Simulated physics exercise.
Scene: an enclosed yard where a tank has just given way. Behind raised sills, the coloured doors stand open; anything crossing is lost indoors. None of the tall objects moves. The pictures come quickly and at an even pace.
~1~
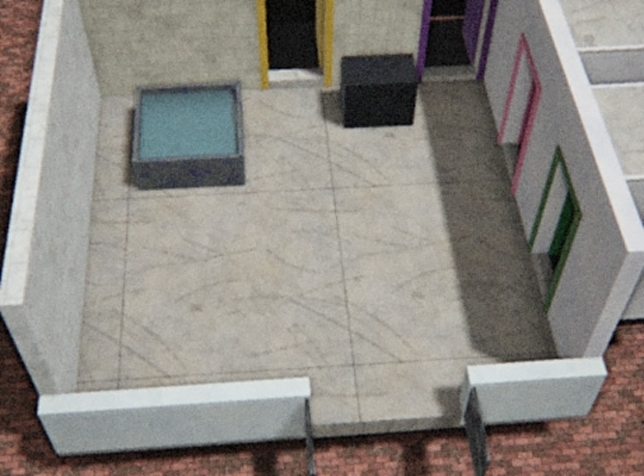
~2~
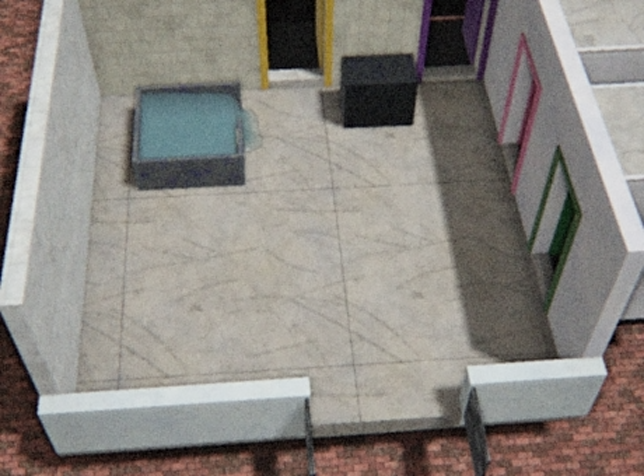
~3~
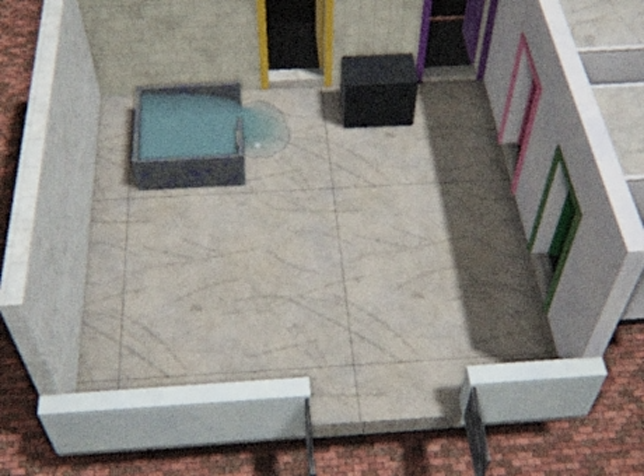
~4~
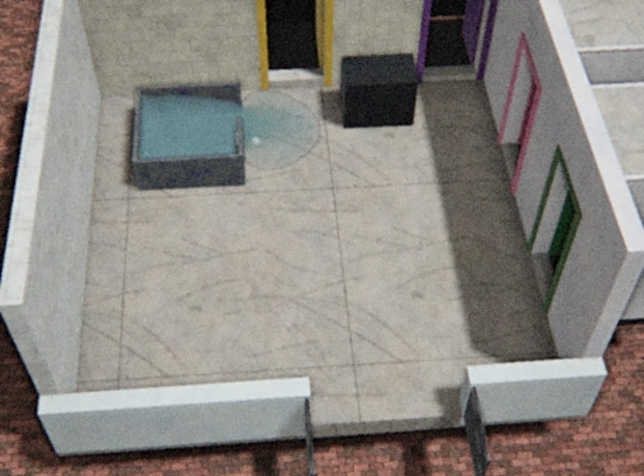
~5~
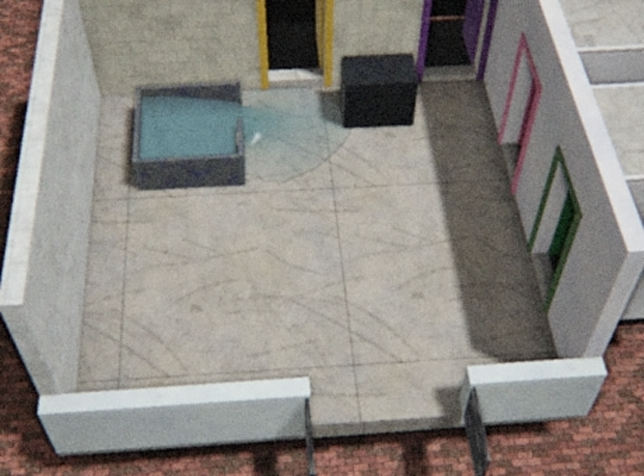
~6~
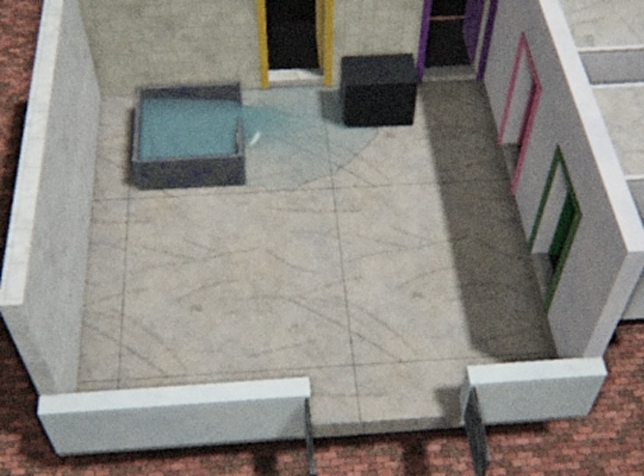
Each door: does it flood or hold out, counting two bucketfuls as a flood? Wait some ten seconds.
Yellow door holds out, purple door holds out, pink door floods, green door floods.
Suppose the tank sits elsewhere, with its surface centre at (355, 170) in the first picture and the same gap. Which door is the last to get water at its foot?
That would be the one in yellow.
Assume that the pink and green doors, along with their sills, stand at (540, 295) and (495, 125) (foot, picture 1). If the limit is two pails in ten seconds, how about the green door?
Green is flooded.
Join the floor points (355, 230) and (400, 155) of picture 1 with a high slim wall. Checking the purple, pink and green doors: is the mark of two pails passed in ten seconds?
Note - purple door: Does not reach it; pink door: Crosses the line; green door: Does not reach it.
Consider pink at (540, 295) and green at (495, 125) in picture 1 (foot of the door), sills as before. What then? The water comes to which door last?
The door marked pink, as it turns out.
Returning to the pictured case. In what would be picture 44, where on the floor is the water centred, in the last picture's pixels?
Close to (366, 206).
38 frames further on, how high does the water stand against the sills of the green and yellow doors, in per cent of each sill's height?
Close to 180 per cent for the first one and close to 50 per cent for the second.
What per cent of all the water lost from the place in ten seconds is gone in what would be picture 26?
Roughly 20 per cent.
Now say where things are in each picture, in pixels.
In the first picture, still water in the water tank at (189, 124).
In the second picture, the front is at (248, 148), out from the gap at (239, 122).
In the third picture, water pours out at (239, 123) and has run to (283, 141).
In the fourth picture, the front is at (314, 137), out from the gap at (239, 123).
In the fifth picture, water pours out at (239, 123) and has run to (341, 113).
In the sixth picture, water pours out at (239, 122) and has run to (371, 134).
A moment on, water covers 15 % of the floor; the yellow door wet at the sill, nothing in, the purple door not reached, the pink door not reached, the green door not reached.
Next, water covers 25 % of the floor; the yellow door under two buckets in, the purple door wet at the sill, nothing in, the pink door under two buckets in, the green door not reached.
Then, water covers 35 % of the floor; the yellow door under two buckets in, the purple door wet at the sill, nothing in, the pink door over two buckets in, the green door under two buckets in.
Later, water covers 55 % of the floor; the yellow door under two buckets in, the purple door under two buckets in, the pink door over two buckets in, the green door over two buckets in.
In the end, water covers 60 % of the floor; the yellow door under two buckets in, the purple door under two buckets in, the pink door over two buckets in, the green door over two buckets in.
